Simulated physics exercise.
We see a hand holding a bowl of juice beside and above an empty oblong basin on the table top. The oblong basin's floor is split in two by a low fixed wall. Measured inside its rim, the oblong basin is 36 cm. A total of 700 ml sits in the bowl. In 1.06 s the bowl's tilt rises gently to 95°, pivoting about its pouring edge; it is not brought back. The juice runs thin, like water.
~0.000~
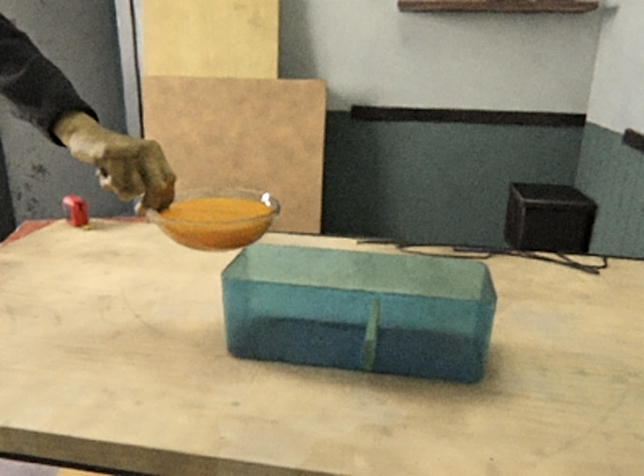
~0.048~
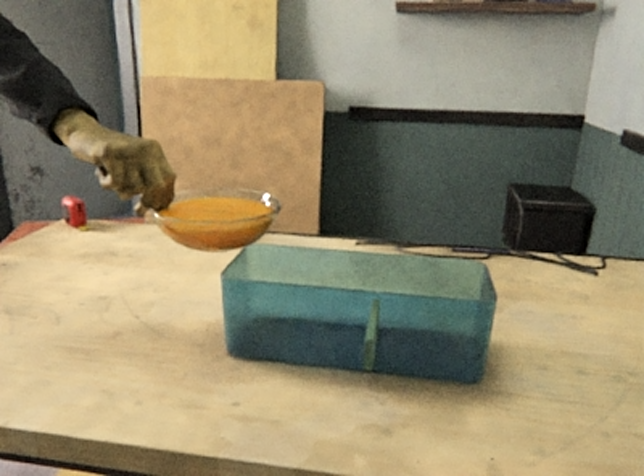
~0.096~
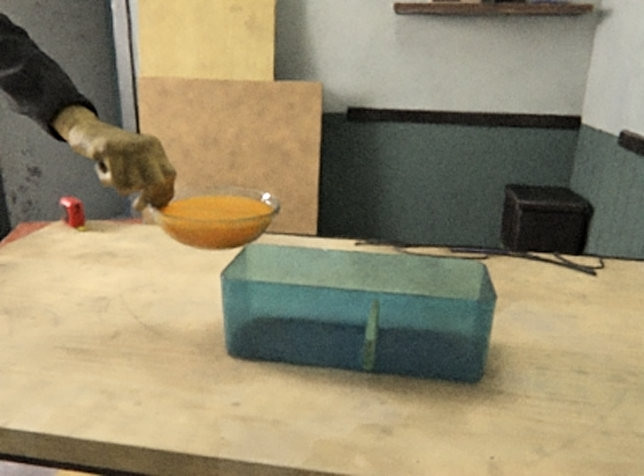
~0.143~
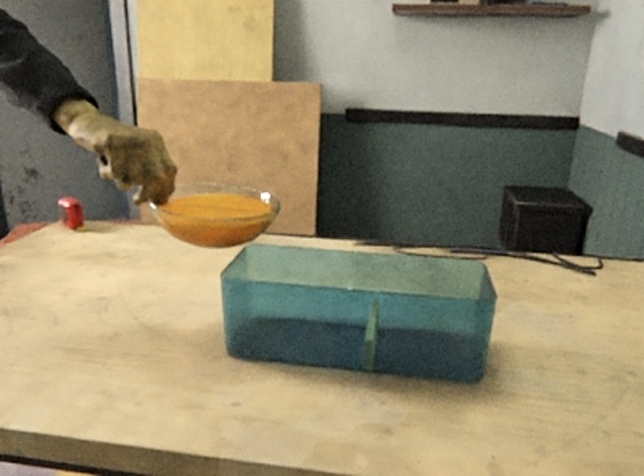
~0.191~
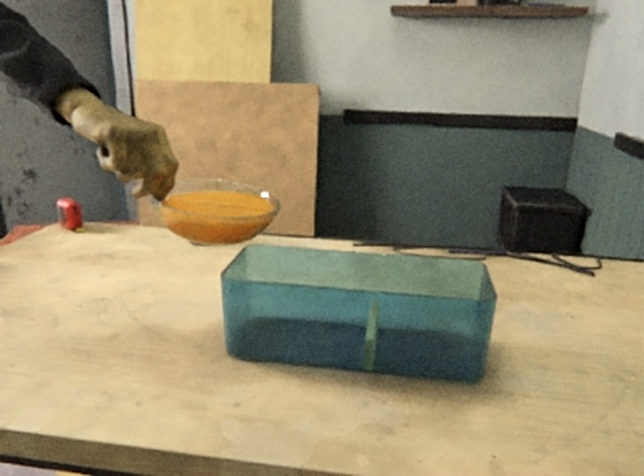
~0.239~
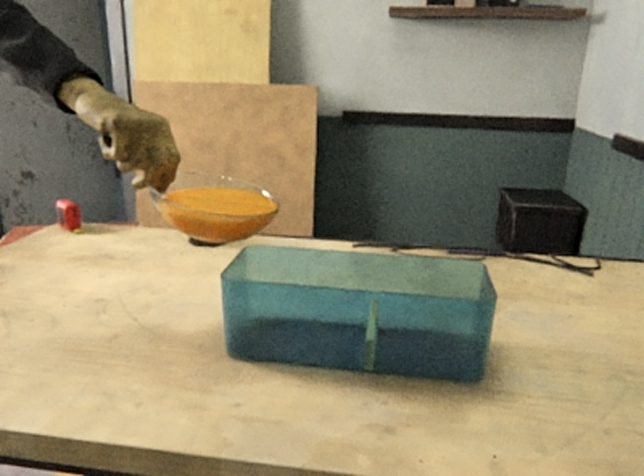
A hand slowly tilts a glass bowl of orange juice beside a blue-green basin.
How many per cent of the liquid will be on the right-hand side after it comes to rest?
Some 5 per cent will be on the right-hand side.
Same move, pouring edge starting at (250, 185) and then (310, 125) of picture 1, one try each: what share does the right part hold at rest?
Some 10 and 80 per cent, in that order.
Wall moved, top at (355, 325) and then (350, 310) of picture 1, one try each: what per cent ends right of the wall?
The first try gives 45 percent and the second 35 percent.
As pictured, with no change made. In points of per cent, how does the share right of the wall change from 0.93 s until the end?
It goes higher by about 3 %.
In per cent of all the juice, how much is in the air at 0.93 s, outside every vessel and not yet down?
Around 4 per cent of the liquid is in flight.
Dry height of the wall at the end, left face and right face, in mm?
About 20 mm left, about 44 mm right.
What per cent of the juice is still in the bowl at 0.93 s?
I reckon near 0 per cent still sits there.
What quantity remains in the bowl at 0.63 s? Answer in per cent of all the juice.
Roughly 34 percent.
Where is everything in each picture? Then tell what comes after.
It leans 0°; its right rim is at (278, 210); the juice meets the walls at (163, 207) and (275, 215); the oblong basin's rim runs from (234, 260) to (491, 282); the wall's top is at (373, 318), in the first frame.
It leans 0°; its right rim is at (278, 210); the juice meets the walls at (163, 207) and (275, 215), in the second frame.
It leans 2°; its right rim is at (278, 210); the juice meets the walls at (163, 205) and (275, 214), in the third frame.
It leans 4°; its right rim is at (278, 210); the juice meets the walls at (163, 203) and (275, 212), in the fourth frame.
It leans 7°; its right rim is at (278, 210); the juice meets the walls at (163, 199) and (275, 210), in the fifth frame.
It leans 11°; its right rim is at (278, 211); the juice meets the walls at (164, 195) and (277, 207), in the sixth frame.
By 0.63 s the tilt is 62° and 33 per cent is still to pour, 24 is left of the wall and 0 right of it.
By 0.93 s the tilt is 91° and 0 per cent is still to pour, 93 is left of the wall and 2 right of it.
By 1.23 s the tilt is 95° and 0 per cent is still to pour, 94 is left of the wall and 4 right of it.
By 1.56 s the tilt is 95° and 0 per cent is still to pour, 93 is left of the wall and 5 right of it.
At rest 93 per cent lies left of the wall, 5 right of it and 2 outside.
